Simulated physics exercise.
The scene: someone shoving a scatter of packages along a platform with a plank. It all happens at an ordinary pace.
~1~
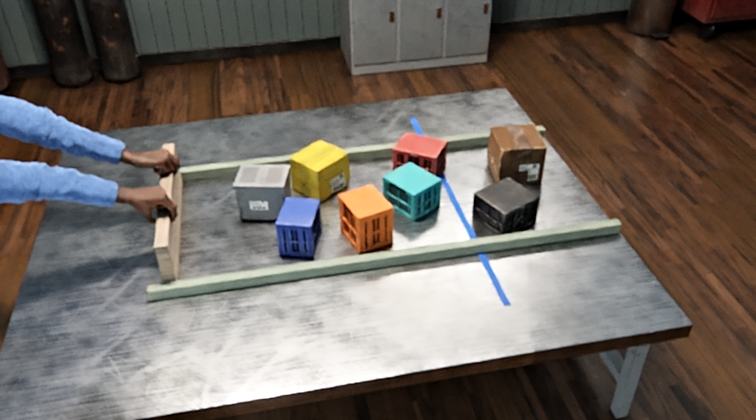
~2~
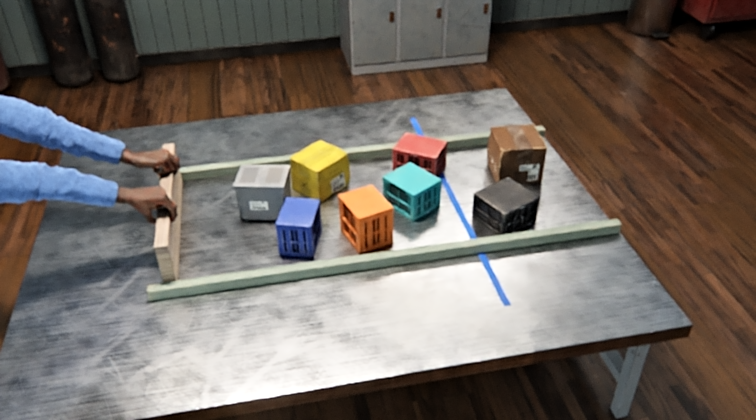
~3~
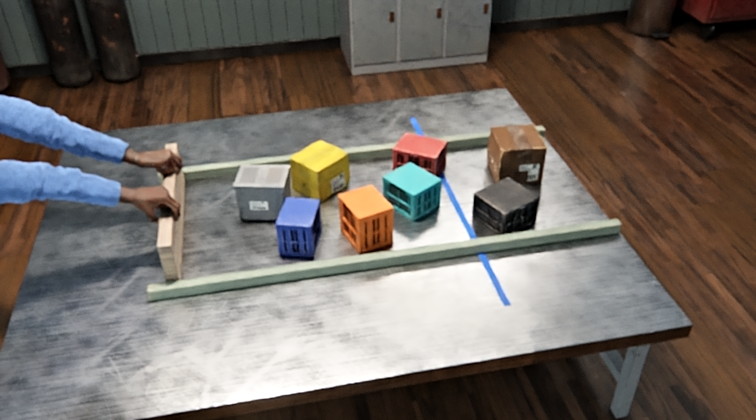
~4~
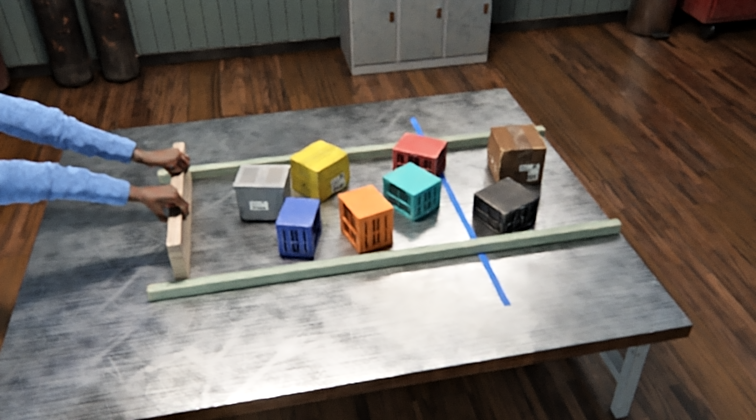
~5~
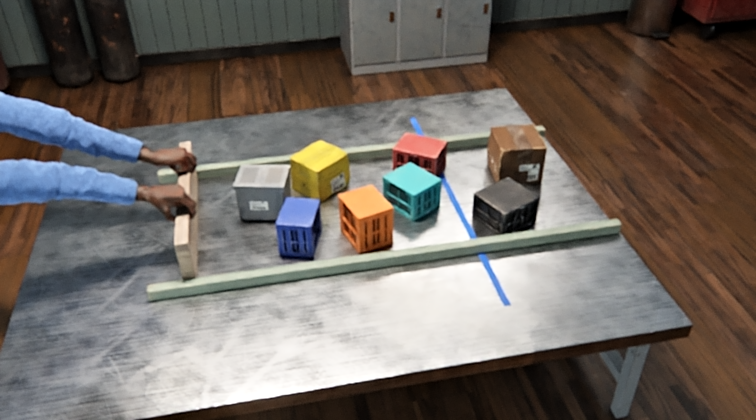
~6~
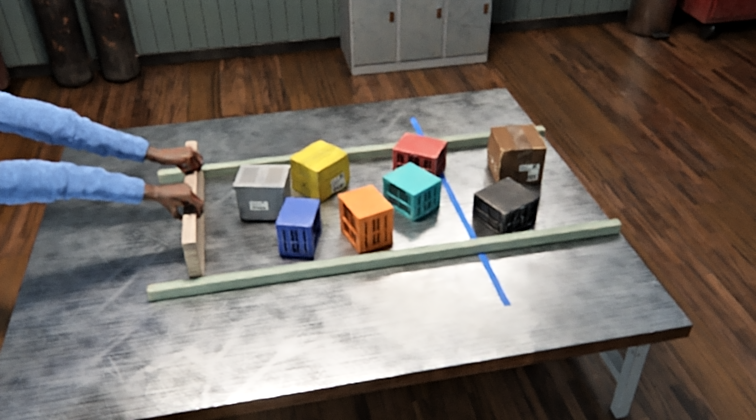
A pale wooden plank, gripped by two hands in blue sleeves at the left, rests briefly, then slides a short way right between two pale green rails without touching any package. Seen from above at an angle, the grey metal table stands on a wooden floor before lockers. Grey, yellow, blue, orange, teal, red, black and brown boxes and crates sit motionless around a blue tape line, the camera still.
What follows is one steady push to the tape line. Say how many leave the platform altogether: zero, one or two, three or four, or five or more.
The number that fall off is zero.
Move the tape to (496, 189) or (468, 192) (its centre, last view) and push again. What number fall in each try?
The counts: 1 and 0.
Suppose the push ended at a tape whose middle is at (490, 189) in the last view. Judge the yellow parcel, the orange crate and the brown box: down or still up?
The yellow parcel stays on; the orange crate survives; the brown box goes over.
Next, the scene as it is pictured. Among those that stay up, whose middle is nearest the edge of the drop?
It is the brown box.
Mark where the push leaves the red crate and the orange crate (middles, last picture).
The red crate at (494, 143), the orange crate at (518, 202).
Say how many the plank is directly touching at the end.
The number is 3.
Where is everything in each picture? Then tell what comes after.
The first picture shows brown box (516, 154); black crate (505, 207); red crate (420, 157); plank (170, 210); tape (451, 194).
The second picture shows black crate (505, 207); yellow parcel (320, 171).
The third picture shows red crate (420, 157); orange crate (366, 219).
The fourth picture shows brown box (516, 154); plank (181, 209).
The fifth picture shows black crate (505, 207); blue crate (300, 227).
The sixth picture shows brown box (516, 154); black crate (505, 207); red crate (420, 157); plank (194, 207); tape (451, 194).
Soon after, none off yet; brown box at rest near (516, 154); black crate at rest near (505, 207); red crate at rest near (420, 157).
At rest, the number that fall off is zero.
